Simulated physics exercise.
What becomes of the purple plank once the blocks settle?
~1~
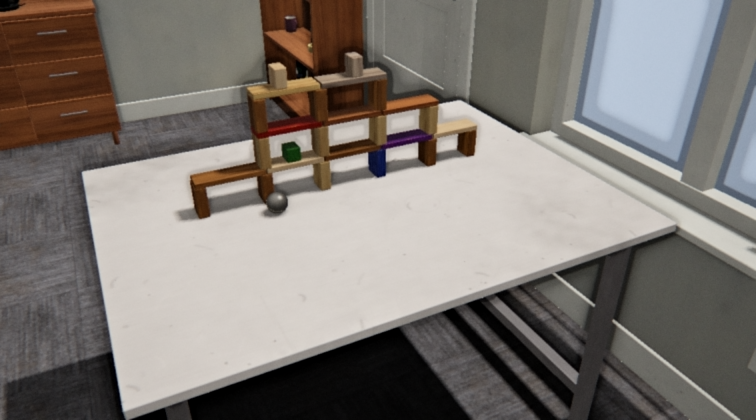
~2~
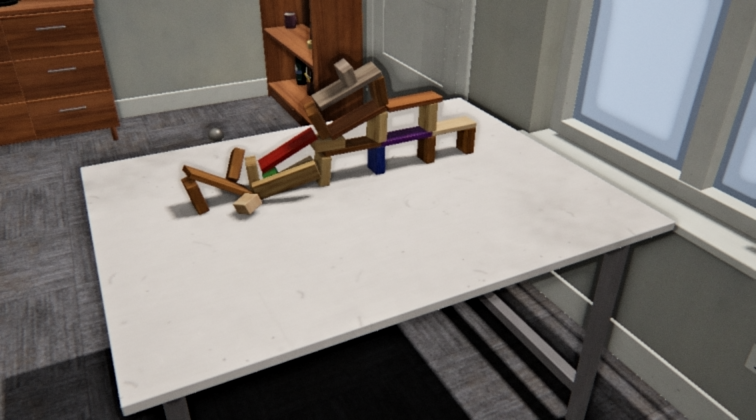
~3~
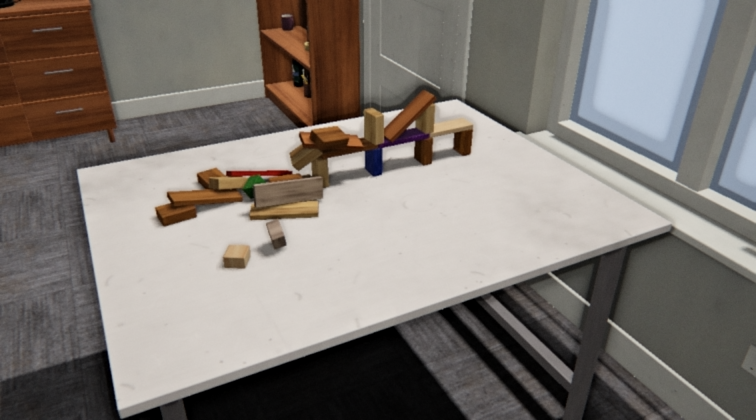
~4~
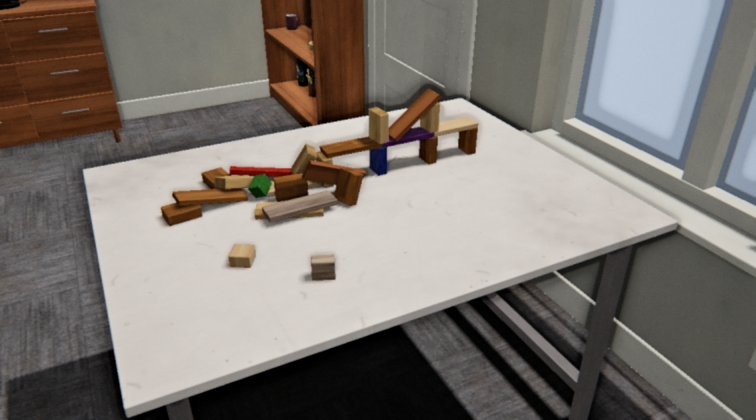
The purple plank stays up, still resting in its original place on the standing right part of the structure.
